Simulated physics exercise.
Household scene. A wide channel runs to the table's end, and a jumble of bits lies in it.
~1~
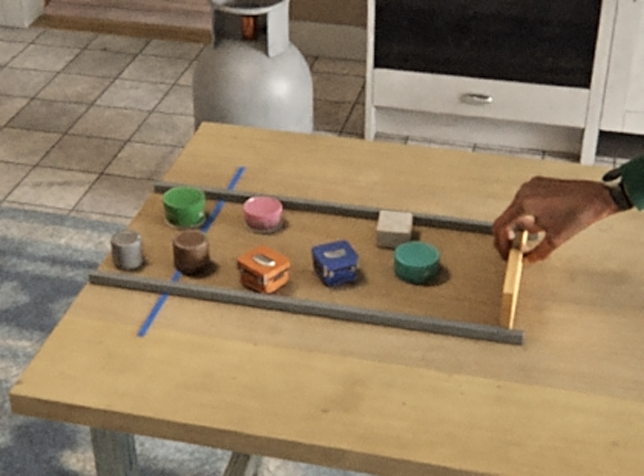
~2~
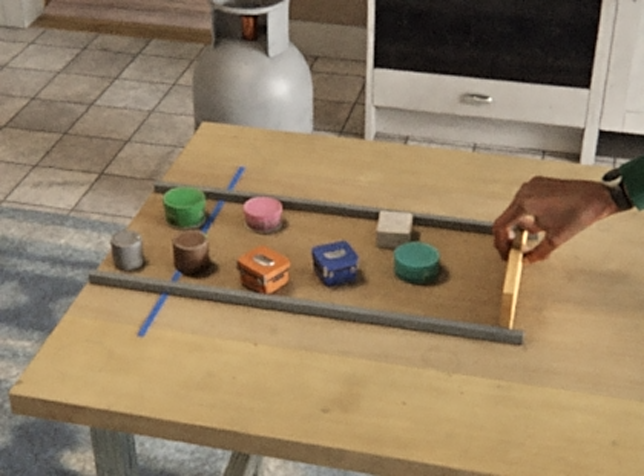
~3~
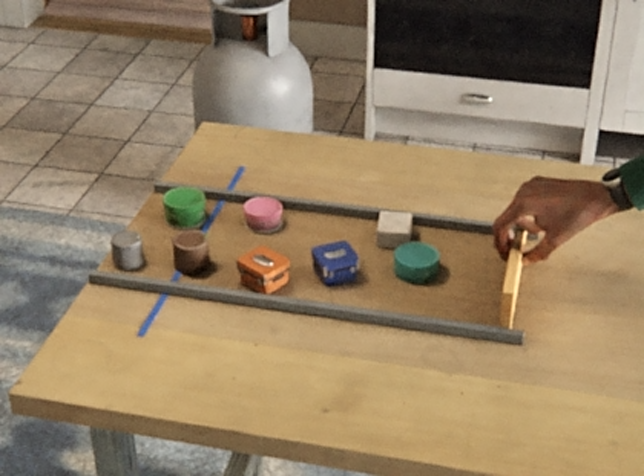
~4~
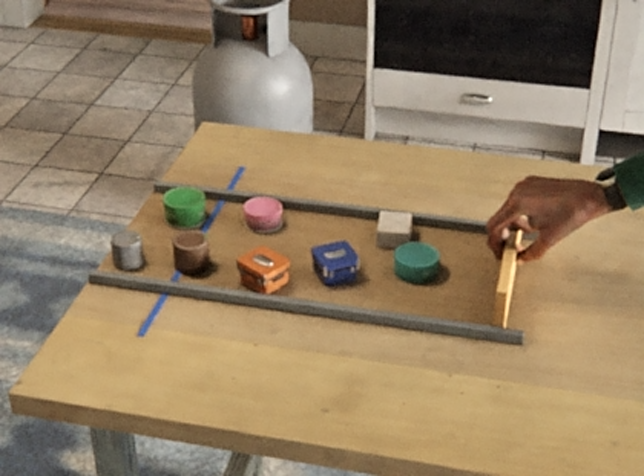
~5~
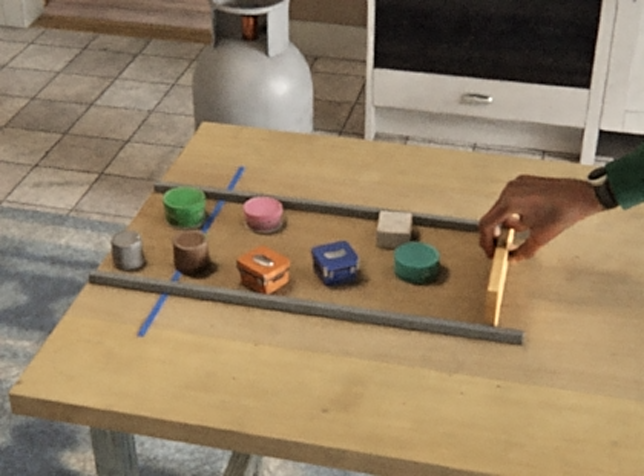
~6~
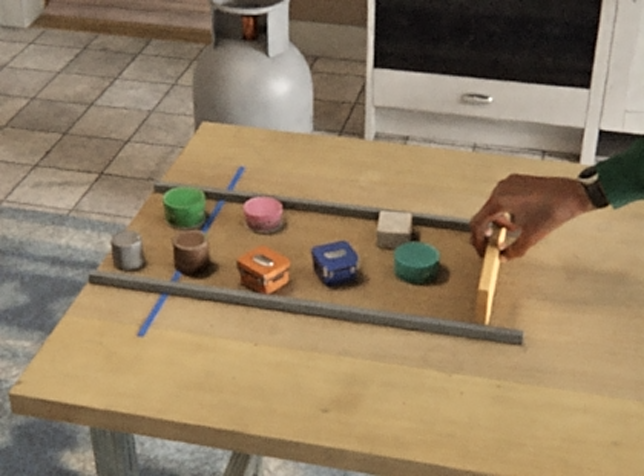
A hand slides an upright wooden board slightly left along a channel holding scattered small containers.
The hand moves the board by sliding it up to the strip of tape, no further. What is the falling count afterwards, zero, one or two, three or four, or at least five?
I expect that one or two will fail to stay on the table.
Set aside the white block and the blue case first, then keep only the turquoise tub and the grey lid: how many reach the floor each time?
It would be 0 and 1.
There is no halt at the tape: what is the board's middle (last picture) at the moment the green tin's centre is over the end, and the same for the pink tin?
First one: Around (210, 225). Other one: Around (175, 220).
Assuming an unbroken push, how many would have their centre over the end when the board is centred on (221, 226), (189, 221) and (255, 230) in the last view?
Counts: 0, 2, 0.
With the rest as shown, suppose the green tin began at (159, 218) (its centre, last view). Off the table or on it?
The answer: It keeps its place.
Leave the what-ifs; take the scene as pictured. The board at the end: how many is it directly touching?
In total, 4.
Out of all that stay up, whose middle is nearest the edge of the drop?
The one you want is the grey lid.
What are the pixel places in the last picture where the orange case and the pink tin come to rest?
Final positions - orange case around (156, 265), pink tin around (165, 203).
Soon after, none off yet; grey lid at rest near (127, 250); green tin at rest near (185, 208); brown lid at rest near (191, 252).
At rest, the number that fall off is one or two; fallen, green tin.
